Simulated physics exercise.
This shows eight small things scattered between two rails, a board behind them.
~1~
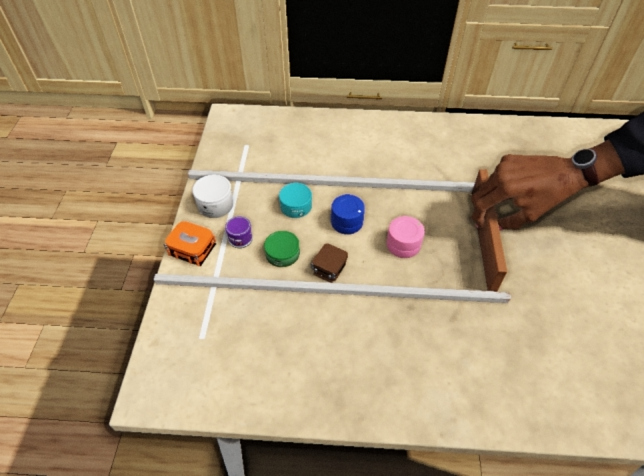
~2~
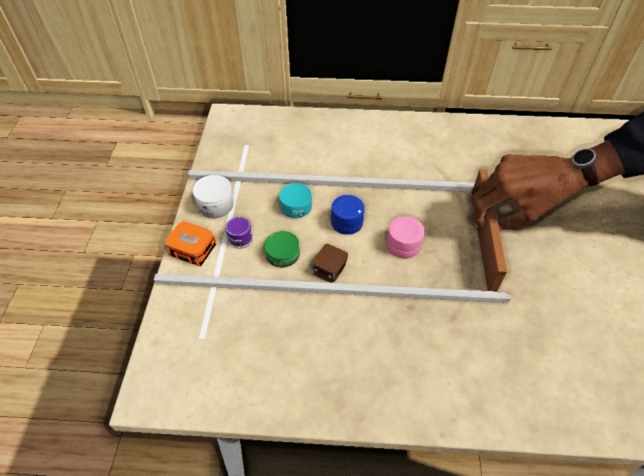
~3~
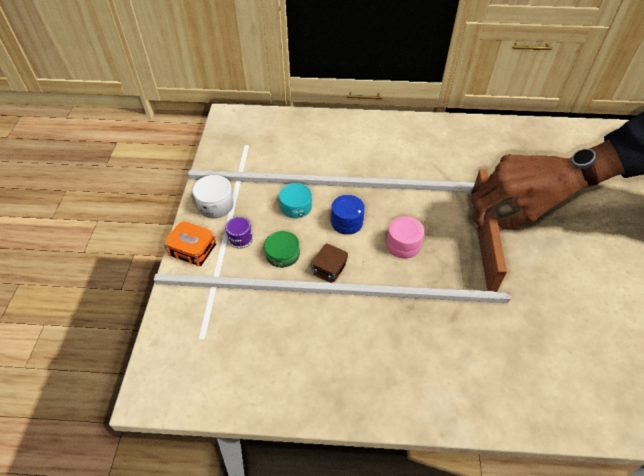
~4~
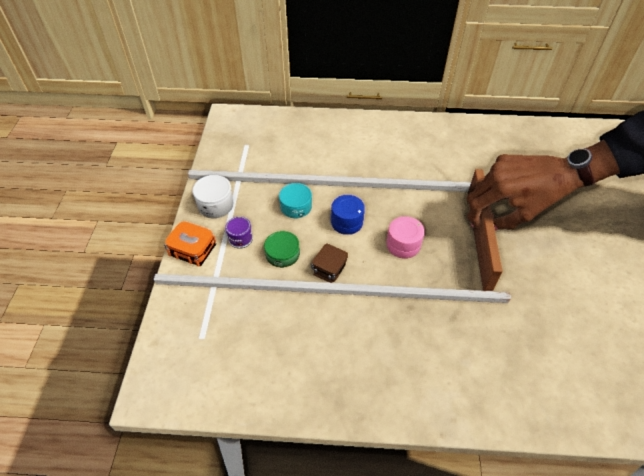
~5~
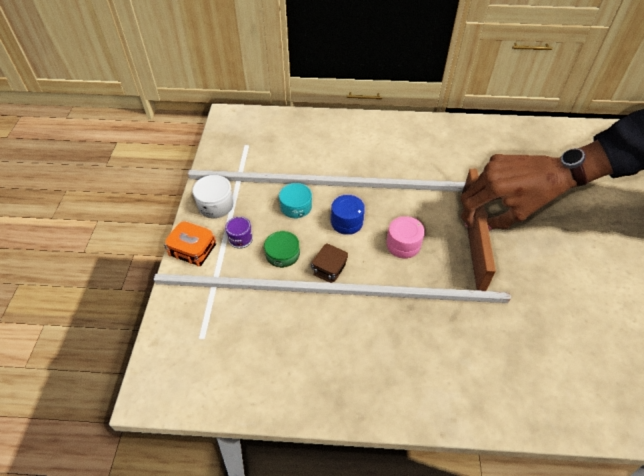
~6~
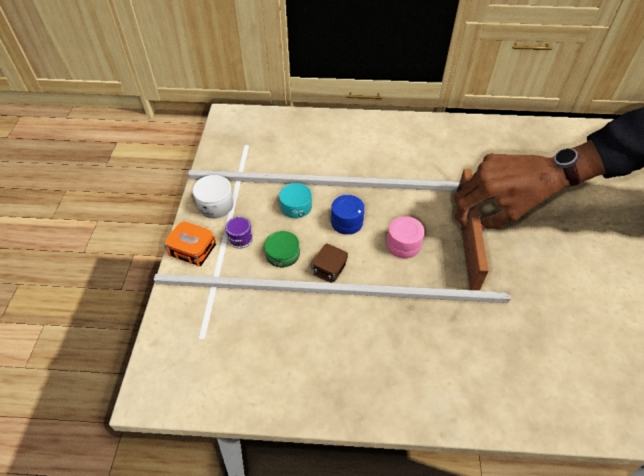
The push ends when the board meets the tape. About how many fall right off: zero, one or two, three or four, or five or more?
The number that fall off is one or two.
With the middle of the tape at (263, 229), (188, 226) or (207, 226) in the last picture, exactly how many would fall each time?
It would be 0, 4 and 4.
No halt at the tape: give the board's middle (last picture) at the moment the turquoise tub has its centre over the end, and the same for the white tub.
Its middle is around (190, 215) and around (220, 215).
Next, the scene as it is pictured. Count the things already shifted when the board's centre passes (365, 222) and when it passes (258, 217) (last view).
First 2, then 8.
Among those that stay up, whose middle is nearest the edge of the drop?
That is the white tub.
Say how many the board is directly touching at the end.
In contact: 4.
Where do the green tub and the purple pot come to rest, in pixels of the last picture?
About (177, 254), and the other about (182, 225).
Early on, none off yet; orange case at rest near (191, 244); white tub at rest near (214, 197); purple pot at rest near (239, 233).
Finally, the number that fall off is one or two; lost, orange case.
